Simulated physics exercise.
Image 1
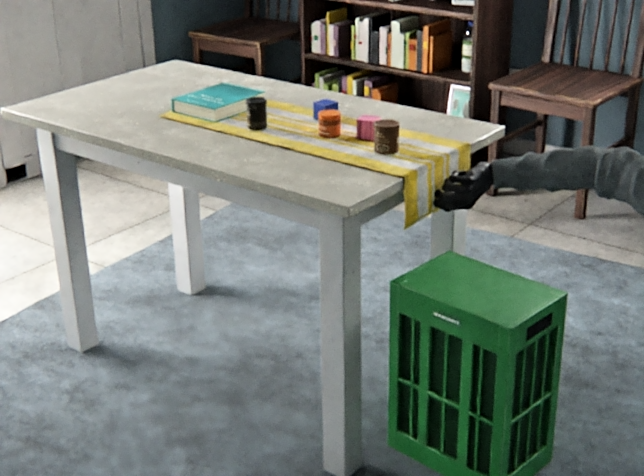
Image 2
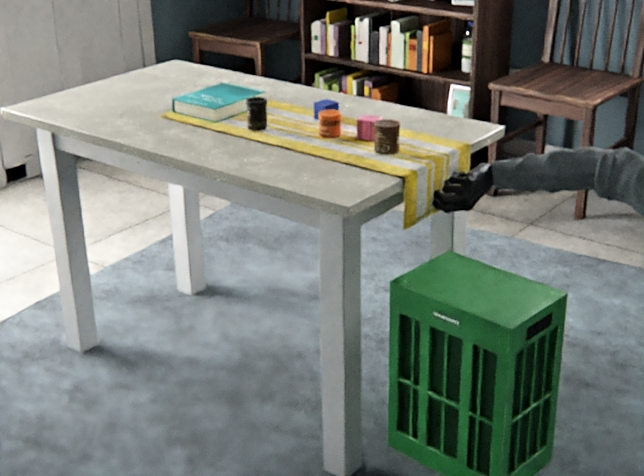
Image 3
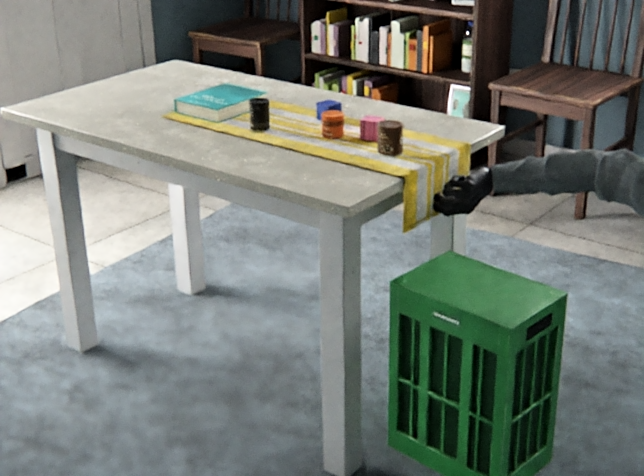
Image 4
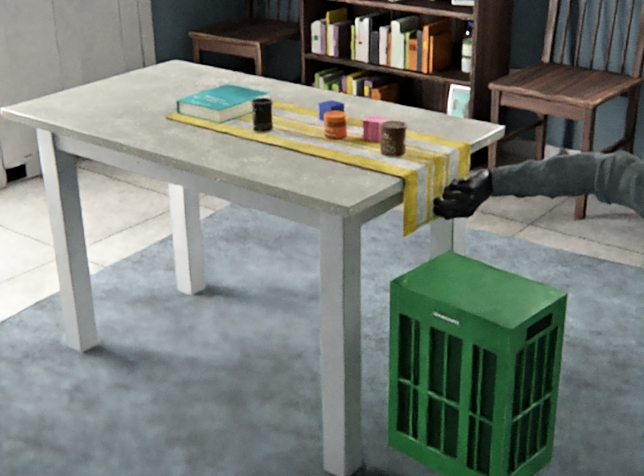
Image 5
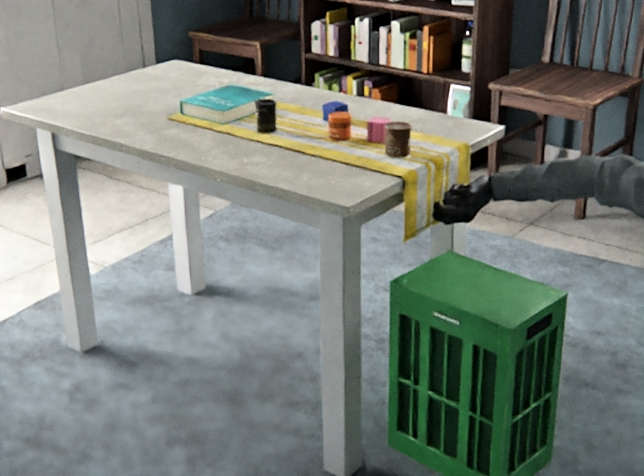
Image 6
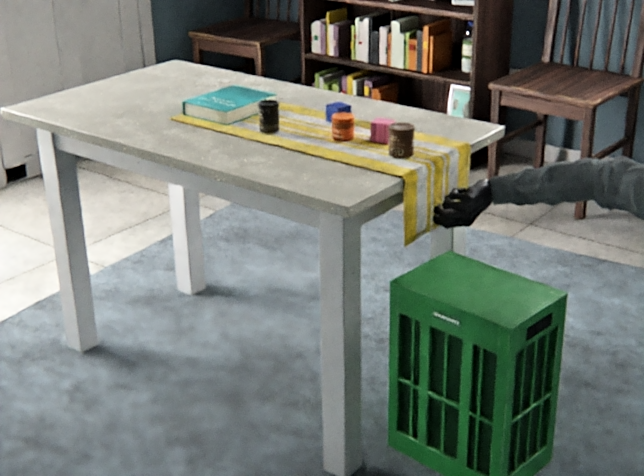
The clip shows a gloved hand gripping the hanging end of a yellow-striped cloth on a table above a green crate and drawing it slightly down, as the book and five small items on it shift a little right.
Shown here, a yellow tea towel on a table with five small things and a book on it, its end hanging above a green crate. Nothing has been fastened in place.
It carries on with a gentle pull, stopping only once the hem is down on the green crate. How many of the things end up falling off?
Fallen count: One.
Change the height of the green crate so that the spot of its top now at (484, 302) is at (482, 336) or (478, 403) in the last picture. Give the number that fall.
That would be 2 and 4.
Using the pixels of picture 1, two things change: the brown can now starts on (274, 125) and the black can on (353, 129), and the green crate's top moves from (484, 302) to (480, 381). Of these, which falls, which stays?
Observed: Brown can remains seated; black can departs.
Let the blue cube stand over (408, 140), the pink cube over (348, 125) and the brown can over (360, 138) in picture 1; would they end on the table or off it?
You'd see the blue cube go down, the pink cube hang on and the brown can hang on.
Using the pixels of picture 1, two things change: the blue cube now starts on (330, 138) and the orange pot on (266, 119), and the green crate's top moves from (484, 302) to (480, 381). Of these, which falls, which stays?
In the end the blue cube is no longer on top and the orange pot is still on top.
Soon after, hem on the crate; brown can gone.
At rest, hem on the crate; brown can gone. It carries off one.
